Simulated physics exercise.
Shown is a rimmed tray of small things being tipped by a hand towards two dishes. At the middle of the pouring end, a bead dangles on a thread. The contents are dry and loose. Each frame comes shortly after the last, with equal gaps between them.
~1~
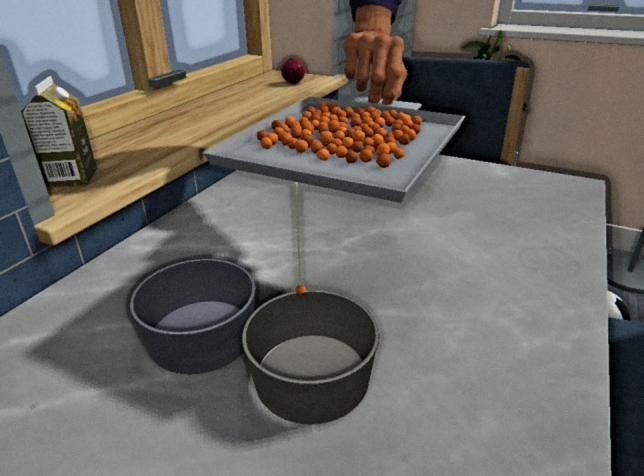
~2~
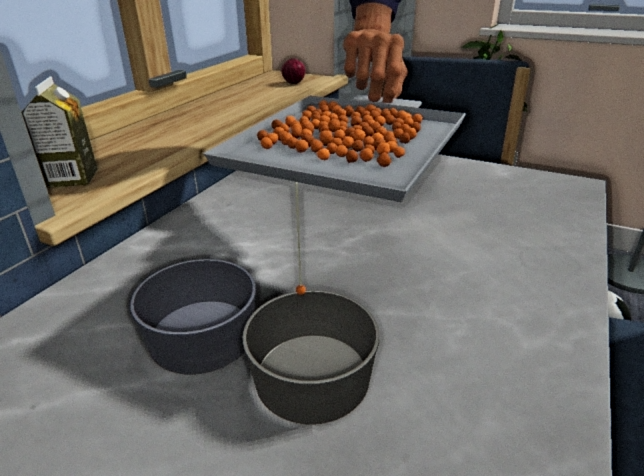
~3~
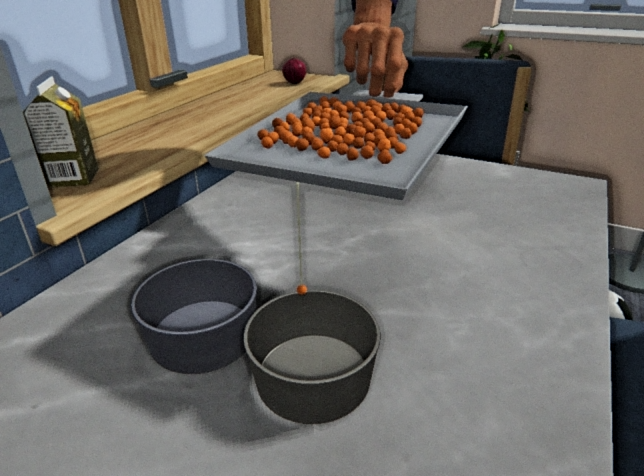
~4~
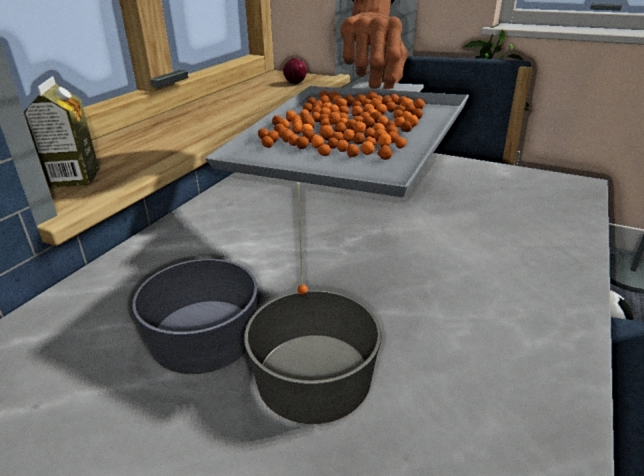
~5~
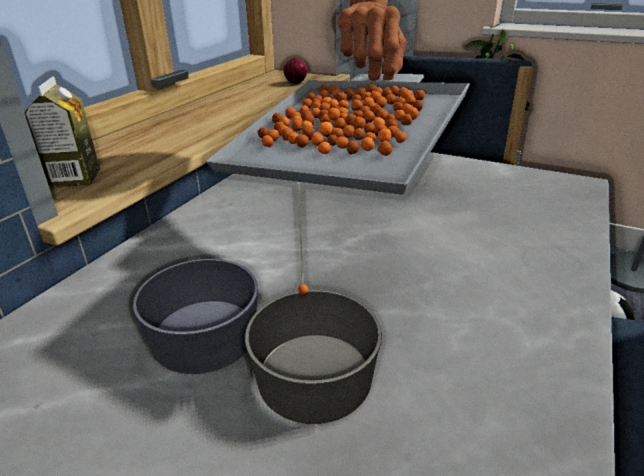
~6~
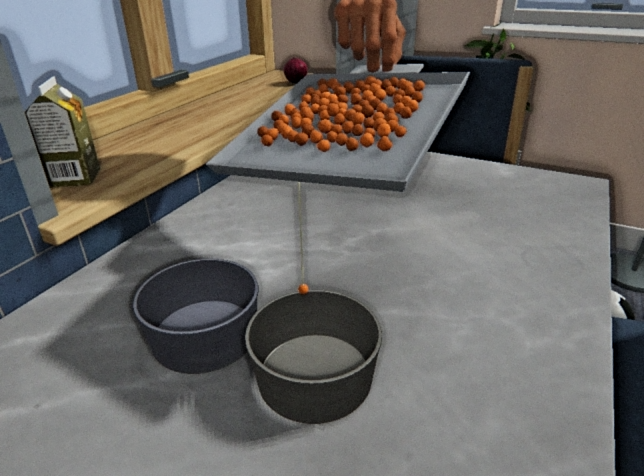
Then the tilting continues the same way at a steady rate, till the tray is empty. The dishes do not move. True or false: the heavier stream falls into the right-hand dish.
False.
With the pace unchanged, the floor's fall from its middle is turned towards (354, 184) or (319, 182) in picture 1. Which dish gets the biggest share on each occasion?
Well, the dish on the right side comes out on top first, and then the dish on the right side does.
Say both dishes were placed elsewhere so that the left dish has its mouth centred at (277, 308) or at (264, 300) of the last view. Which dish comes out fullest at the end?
In turn: The left one; the left-hand dish.
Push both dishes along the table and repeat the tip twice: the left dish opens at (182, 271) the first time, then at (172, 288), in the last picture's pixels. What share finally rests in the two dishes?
First case 80 in a hundred, second case 70 in a hundred.
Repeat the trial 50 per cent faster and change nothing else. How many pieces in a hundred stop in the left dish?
Share: Roughly 80%.
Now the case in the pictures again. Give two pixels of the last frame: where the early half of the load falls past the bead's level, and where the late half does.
First around (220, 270), afterwards around (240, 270).
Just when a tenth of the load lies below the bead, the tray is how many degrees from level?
Close to 85° of tilt at that moment.
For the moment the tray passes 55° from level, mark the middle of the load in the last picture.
I'd put the middle of the pieces at roughly (269, 132).
Soon after the last picture, tray tipped steeply; nearly all on the tray; a stray few in the left dish; a stray few in the air.
A little later, tray tipped right over; about a quarter on the tray; a small part in the right dish; about half in the left dish; about a third in the air.
Later still, tray tipped past a quarter turn; a small part in the right dish; most in the left dish; a small part outside both.
At rest, tray tipped past a quarter turn; a small part in the right dish; most in the left dish; a small part outside both.
